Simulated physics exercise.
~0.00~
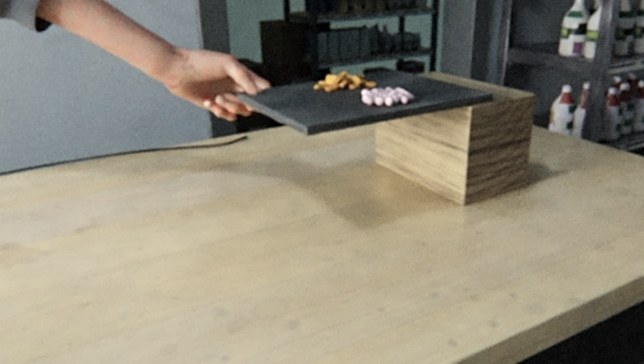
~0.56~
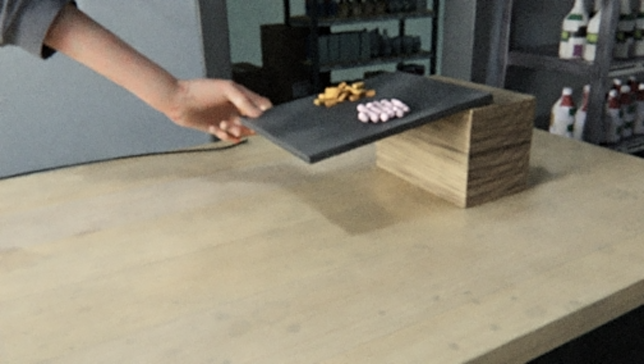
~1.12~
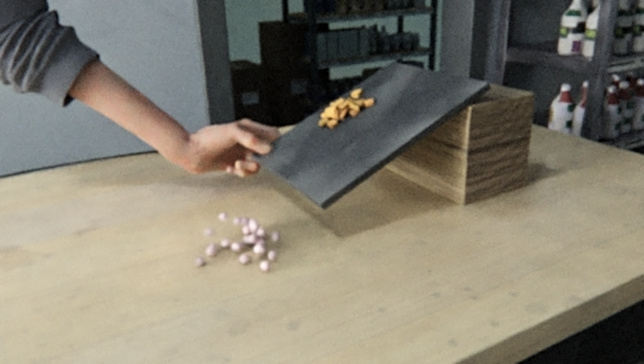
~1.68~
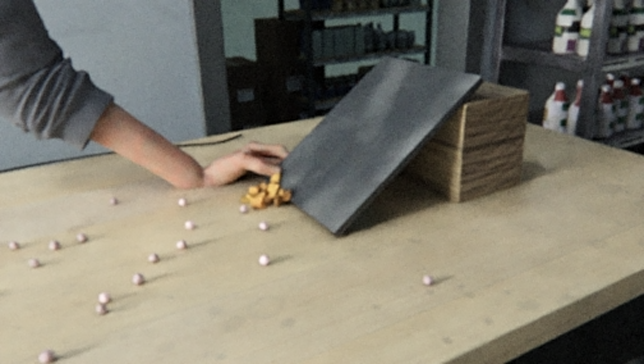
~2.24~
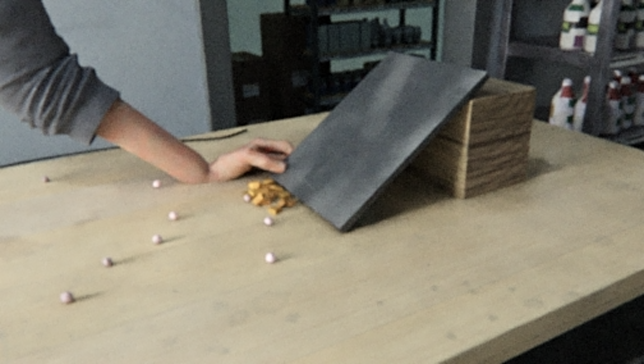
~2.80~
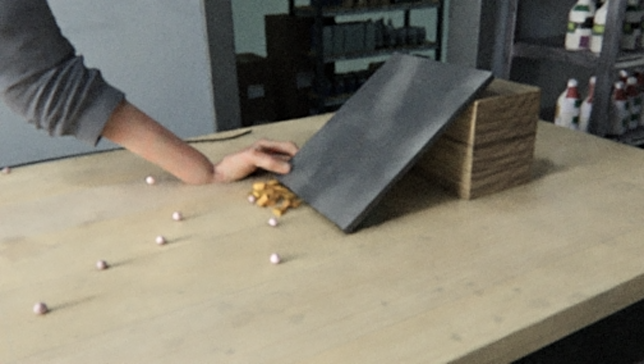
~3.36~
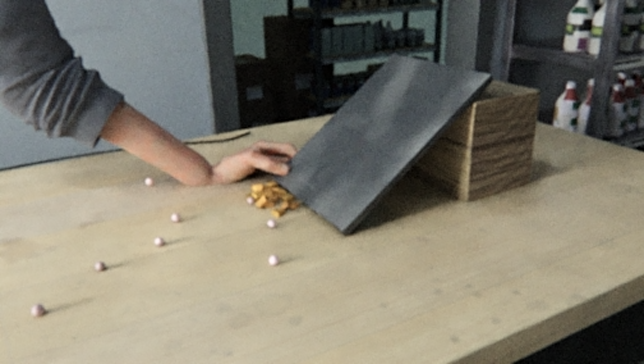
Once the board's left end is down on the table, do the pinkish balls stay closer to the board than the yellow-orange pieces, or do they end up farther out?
The pinkish balls end up farther out, scattered across the table, while the yellow-orange pieces stay heaped at the foot of the board.
We see a hand lowering the left end of a dark board propped on a wooden block until it rests on the table. Small pinkish balls roll off first and scatter leftward, then yellow-orange pieces slide down and settle in a heap at the board's foot.
